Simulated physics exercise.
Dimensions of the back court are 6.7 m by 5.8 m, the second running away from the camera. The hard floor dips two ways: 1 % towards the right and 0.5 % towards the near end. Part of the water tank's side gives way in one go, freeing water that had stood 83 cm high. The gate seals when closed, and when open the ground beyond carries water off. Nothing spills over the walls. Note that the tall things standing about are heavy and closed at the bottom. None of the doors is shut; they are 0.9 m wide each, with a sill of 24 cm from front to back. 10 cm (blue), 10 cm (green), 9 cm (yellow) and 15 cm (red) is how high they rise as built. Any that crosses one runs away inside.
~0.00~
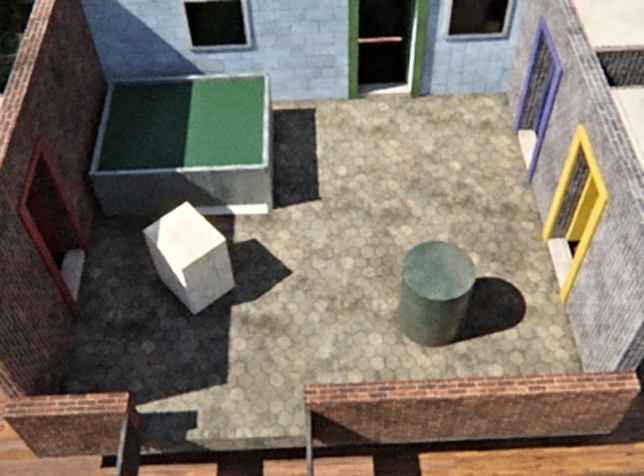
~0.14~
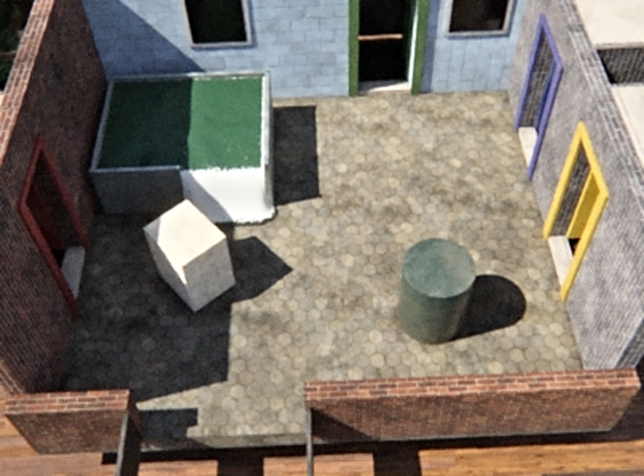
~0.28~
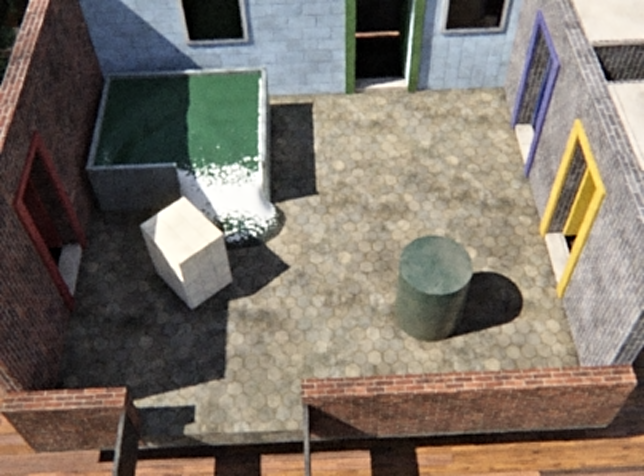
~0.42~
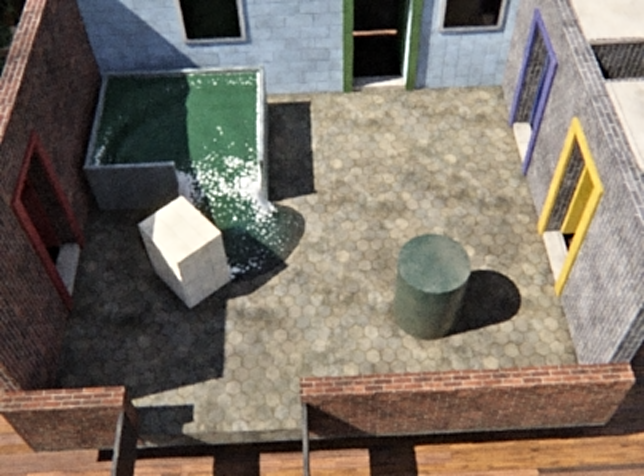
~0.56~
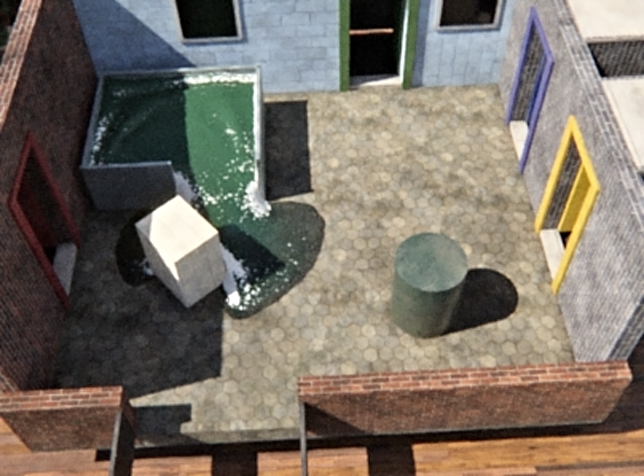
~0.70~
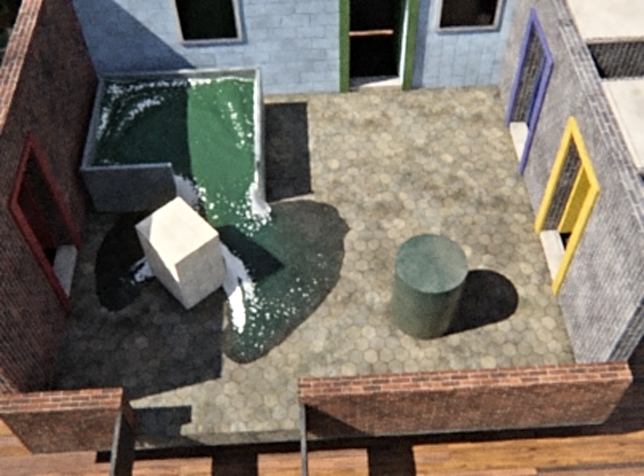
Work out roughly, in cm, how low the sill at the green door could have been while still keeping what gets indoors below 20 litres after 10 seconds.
No lower than about 7 cm.
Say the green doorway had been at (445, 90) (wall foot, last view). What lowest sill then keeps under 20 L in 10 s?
About 14.5 cm.
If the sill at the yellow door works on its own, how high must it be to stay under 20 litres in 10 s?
The yellow door needs around 14.0 cm.
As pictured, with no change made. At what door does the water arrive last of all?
The green one.
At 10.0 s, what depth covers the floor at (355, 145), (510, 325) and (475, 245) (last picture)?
In that order: 6, 11 and 10 cm.
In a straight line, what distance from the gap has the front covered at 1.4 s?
Around 4.2 m out.
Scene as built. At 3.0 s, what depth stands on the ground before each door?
Depths in cm - blue: 0, green: 0, yellow: 18, red: 18.
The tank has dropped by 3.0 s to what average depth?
I'd put it at some 35 centimetres on average.
After 1.4 s water covers 35 % of the floor, deepest (58 cm) near (203, 251); it has not reached the green door.
After 3.0 s water covers 60 % of the floor, deepest (39 cm) near (570, 396); it has not reached the green door.
After 10.0 s water covers 100 % of the floor, deepest (16 cm) near (509, 130); 10 cm at the green door, 1 litre in over its 10 cm sill.
At the green door as built, the water arrived by 5.1 s and peaked near 11 cm at 9.0 s.
Run again over the same 10 s with other heights there, 28 litres in over 6 cm, 11 litres over 8 cm. The limit of 20 litres is kept from about 7 cm up.
